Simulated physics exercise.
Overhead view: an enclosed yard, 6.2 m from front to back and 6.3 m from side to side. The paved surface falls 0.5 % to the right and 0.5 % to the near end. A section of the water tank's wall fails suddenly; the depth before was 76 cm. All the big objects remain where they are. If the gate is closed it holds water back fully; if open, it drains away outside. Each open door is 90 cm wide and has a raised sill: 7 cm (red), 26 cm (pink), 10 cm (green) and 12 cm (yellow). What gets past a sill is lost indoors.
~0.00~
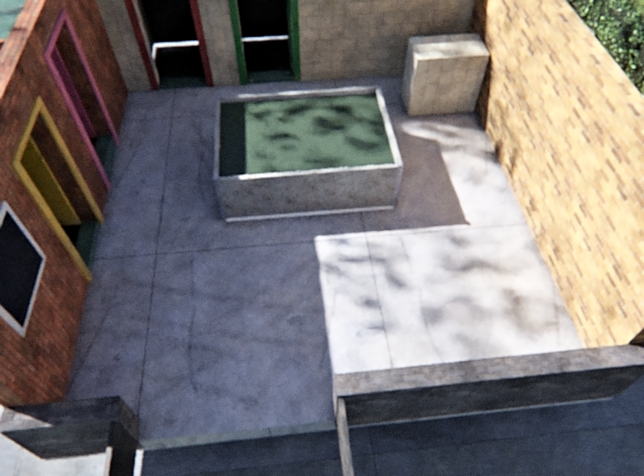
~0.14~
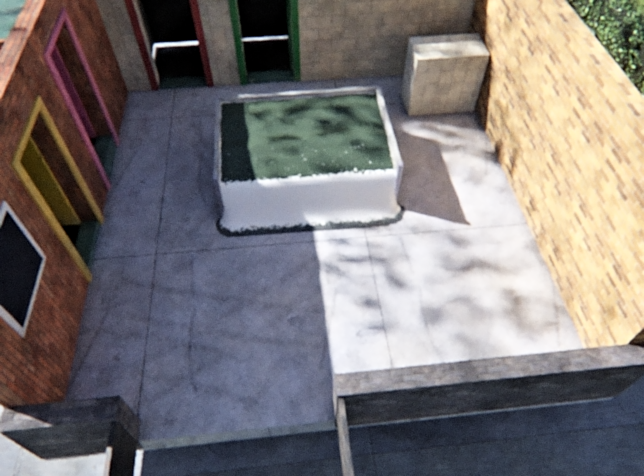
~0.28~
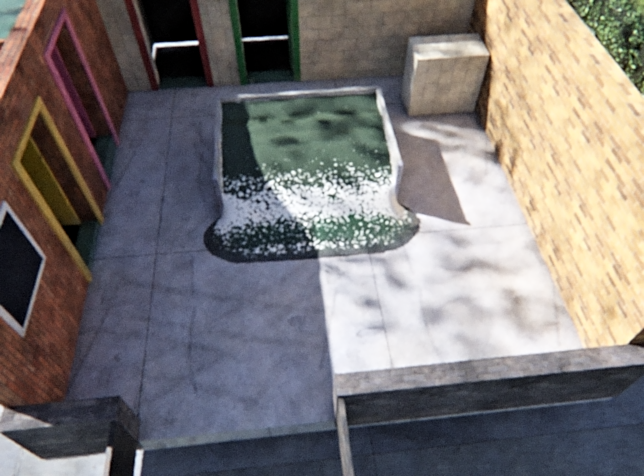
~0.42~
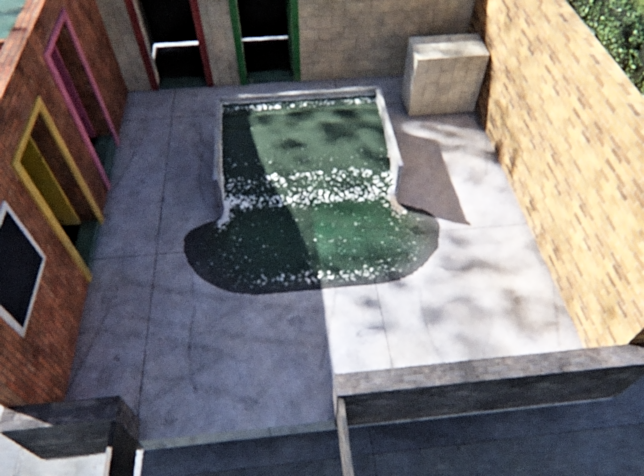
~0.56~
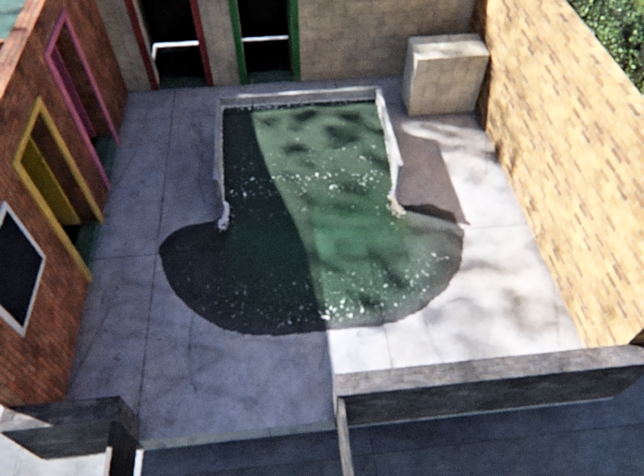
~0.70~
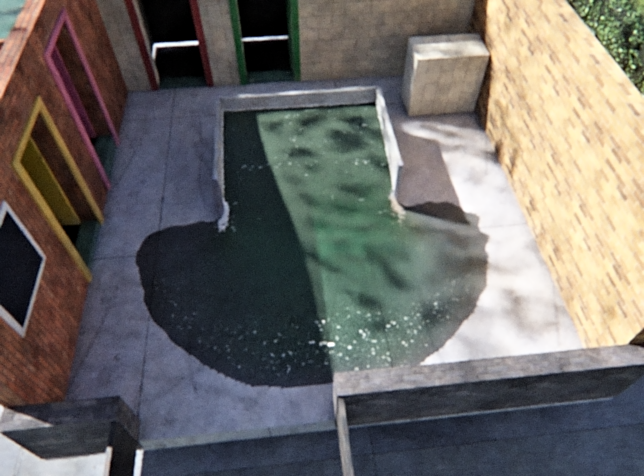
A paved, walled yard is seen from overhead, with a raised rectangular tank of green water near the back. A brick wall with yellow and pink doorways stands at left, a tan wall at right, and red and green doorways behind, beside a pale block. The tank's near side gives way and water pours out in white froth, spreading toward the viewer in a widening, rounded dark green sheet.
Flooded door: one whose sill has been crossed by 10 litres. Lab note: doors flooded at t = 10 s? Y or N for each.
Red door N, pink door N, green door N, yellow door N.
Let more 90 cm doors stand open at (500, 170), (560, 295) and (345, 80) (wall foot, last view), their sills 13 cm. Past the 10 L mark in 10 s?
So, in the order given, it's shy of the mark, then beyond the mark, then shy of the mark.
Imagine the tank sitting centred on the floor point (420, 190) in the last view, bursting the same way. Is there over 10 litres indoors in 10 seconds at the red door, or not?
Well, red ends up beyond the mark.
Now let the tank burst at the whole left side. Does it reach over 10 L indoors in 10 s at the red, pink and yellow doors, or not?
Then it goes red too high, pink too high, yellow too high.
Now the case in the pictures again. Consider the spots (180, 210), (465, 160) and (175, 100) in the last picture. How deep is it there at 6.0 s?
Spot by spot: Some 2, 5, then 0 cm.
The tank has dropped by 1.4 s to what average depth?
About 31 cm.
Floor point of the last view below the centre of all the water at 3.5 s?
Around (365, 276).
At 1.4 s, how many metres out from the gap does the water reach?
That works out near 4.0 m.
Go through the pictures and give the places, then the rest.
In the first picture, the water tank at (304, 133) is whole and still, 76 cm deep.
In the second picture, the front is at (399, 208), 1.4 m from the gap at (310, 200); 0.6 m2 of floor is under water; 76 cm left at the back of the water tank.
In the third picture, water pours out at (310, 201) and has run 1.6 m, to (413, 229); typically 15 cm deep outside, 74 cm at the water tank's back.
In the fourth picture, the front is at (431, 248), 1.9 m from the gap at (310, 202); 3.9 m2 of floor is under water; 67 cm left at the back of the water tank.
In the fifth picture, water pours out at (310, 203) and has run 2.2 m, to (453, 263); typically 10 cm deep outside, 64 cm at the water tank's back.
In the sixth picture, the front is at (419, 356), 2.7 m from the gap at (310, 202); 9.6 m2 of floor is under water; 62 cm left at the back of the water tank.
After 1.4 s water covers 45 % of the floor and is deepest (46 cm) near (374, 380); red door not reached, pink door not reached, green door not reached, yellow door not reached.
After 2.2 s water covers 45 % of the floor and is deepest (52 cm) near (583, 373); red door not reached, pink door not reached, green door not reached, yellow door 2 cm at the sill, 0 L in.
After 3.5 s water covers 55 % of the floor and is deepest (30 cm) near (583, 373); red door not reached, pink door not reached, green door not reached, yellow door 1 cm at the sill, 0 L in.
After 6.0 s water covers 85 % of the floor and is deepest (16 cm) near (408, 147); red door not reached, pink door 1 cm at the sill, 0 L in, green door 4 cm at the sill, 0 L in, yellow door 2 cm at the sill, 0 L in.
After 10.0 s water covers 95 % of the floor and is deepest (11 cm) near (534, 263); red door 3 cm at the sill, 0 L in, pink door 4 cm at the sill, 0 L in, green door 3 cm at the sill, 0 L in, yellow door 3 cm at the sill, 0 L in.
